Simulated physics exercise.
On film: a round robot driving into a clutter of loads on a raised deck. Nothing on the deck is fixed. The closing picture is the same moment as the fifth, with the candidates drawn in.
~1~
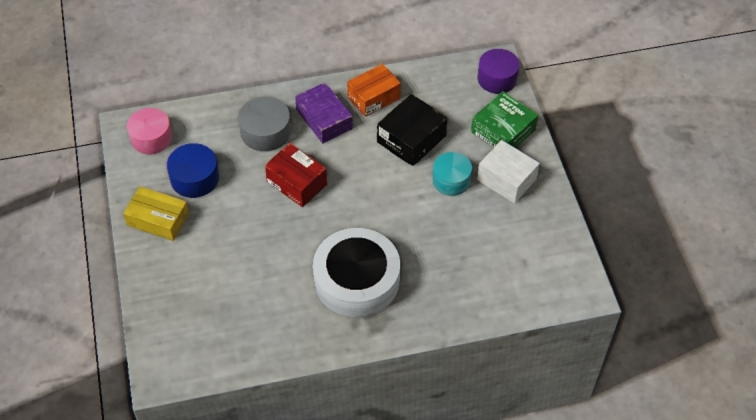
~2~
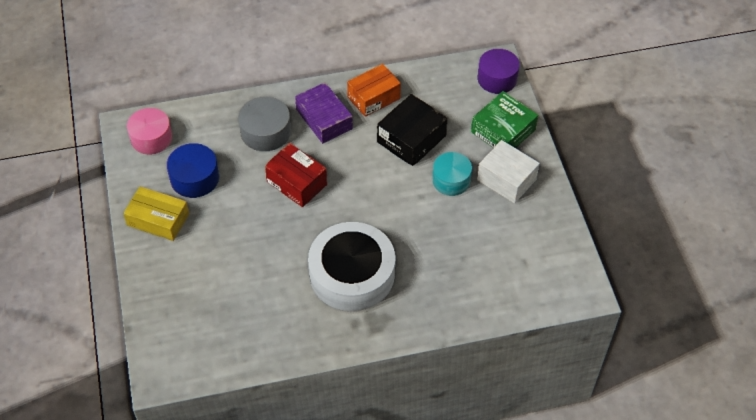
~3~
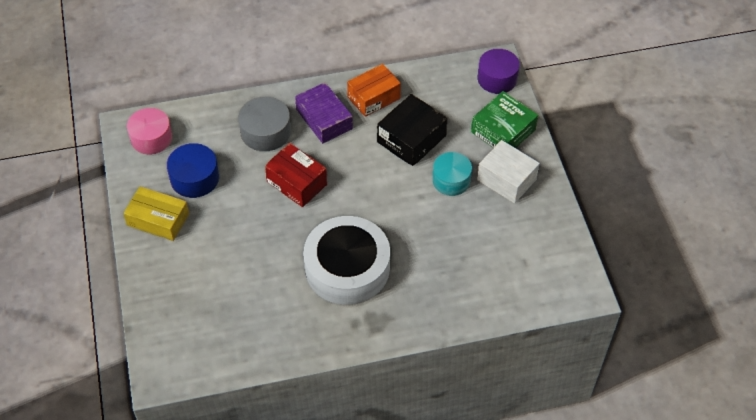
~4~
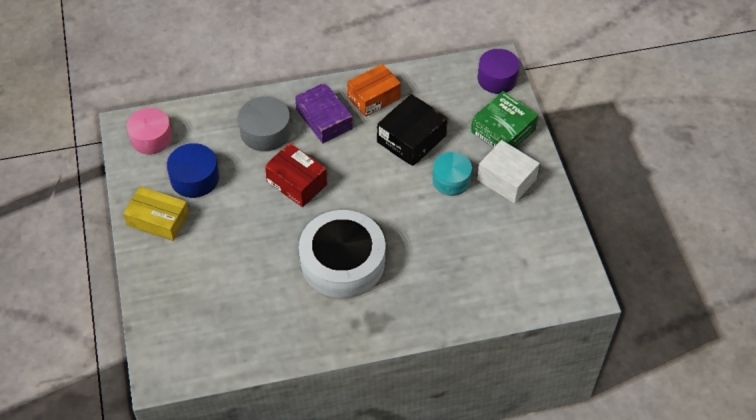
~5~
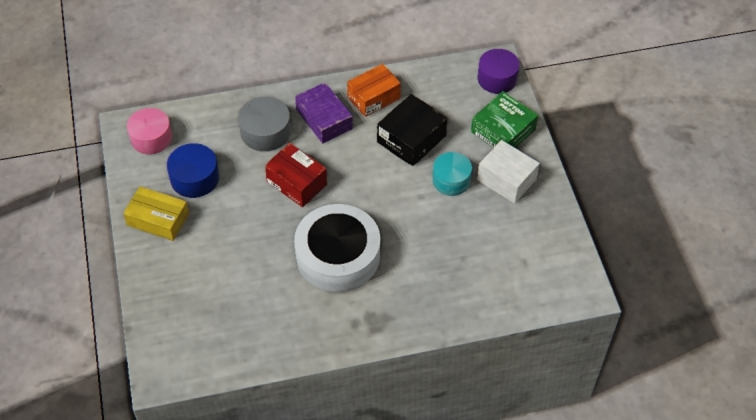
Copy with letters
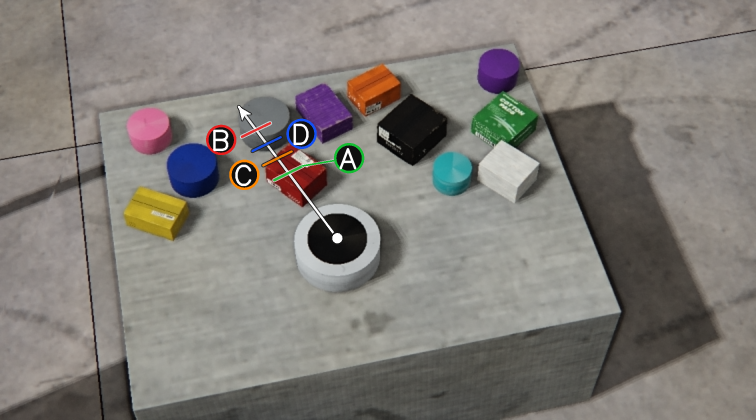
On a raised grey deck scattered with colourful boxes and round canisters, a white robot with a black top crept slowly up and slightly left toward the red parcel, while everything else stayed still.
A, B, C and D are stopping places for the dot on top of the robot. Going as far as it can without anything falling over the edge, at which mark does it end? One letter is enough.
It can go as far as C.
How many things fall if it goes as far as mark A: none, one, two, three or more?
In all, none.
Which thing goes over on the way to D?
The grey canister.
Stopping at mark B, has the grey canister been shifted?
By then, yes.
On the marked copy, A at (289, 173); B at (256, 130); C at (278, 158); D at (267, 144); the arrow from (337, 238) to (239, 107); the white dot at (337, 238).
Taking C. A third of the way, robot (315, 217); red parcel (292, 168); purple canister (498, 71).
Two thirds of the way, robot (293, 187); grey canister (256, 106); red parcel (274, 140).
When it is over, robot (279, 168); grey canister (247, 87); red parcel (261, 121); nothing has fallen.
As for the rest, A is safe but short; B drops the grey canister; D drops the grey canister.
